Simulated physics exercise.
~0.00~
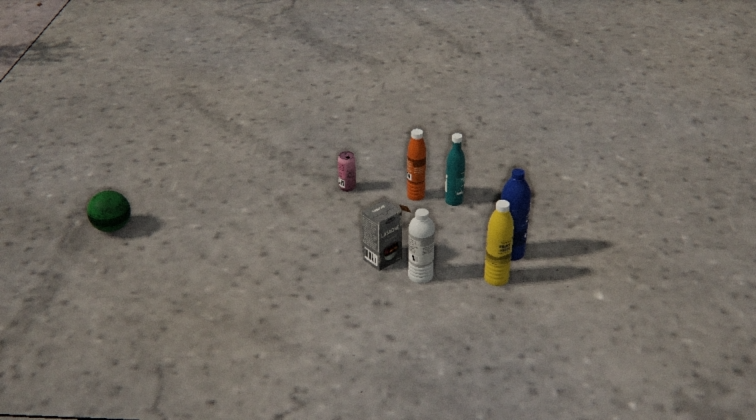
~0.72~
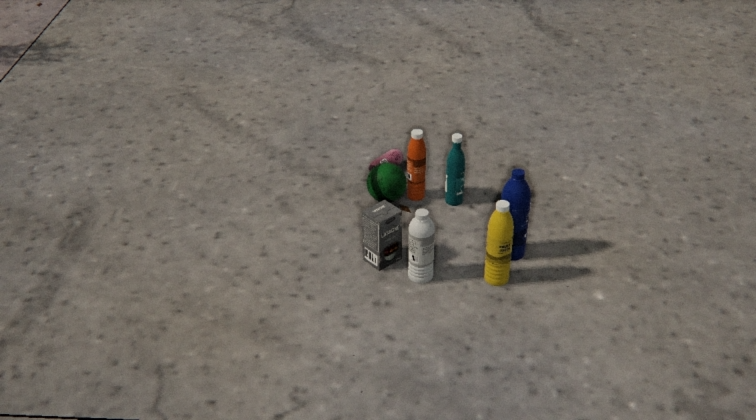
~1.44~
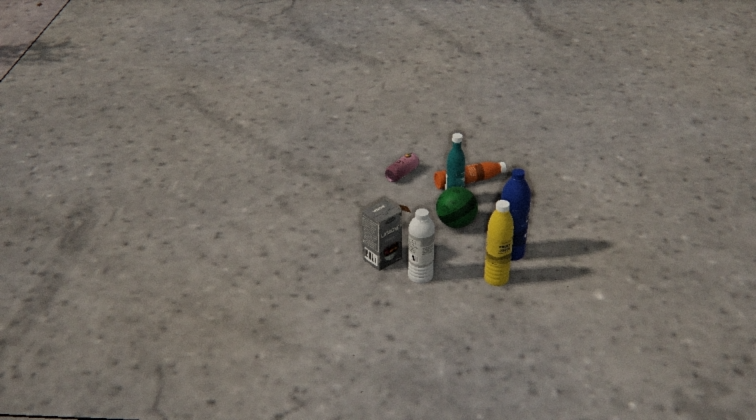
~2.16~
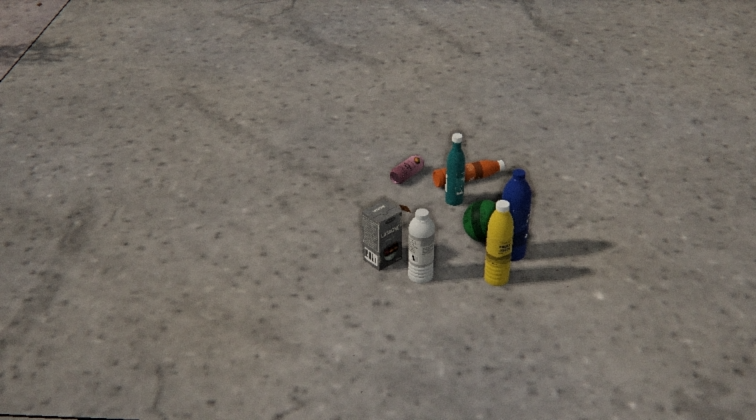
Blue bottle and others standing on concrete as a green ball rolls right, toppling a pink can, then an orange bottle.
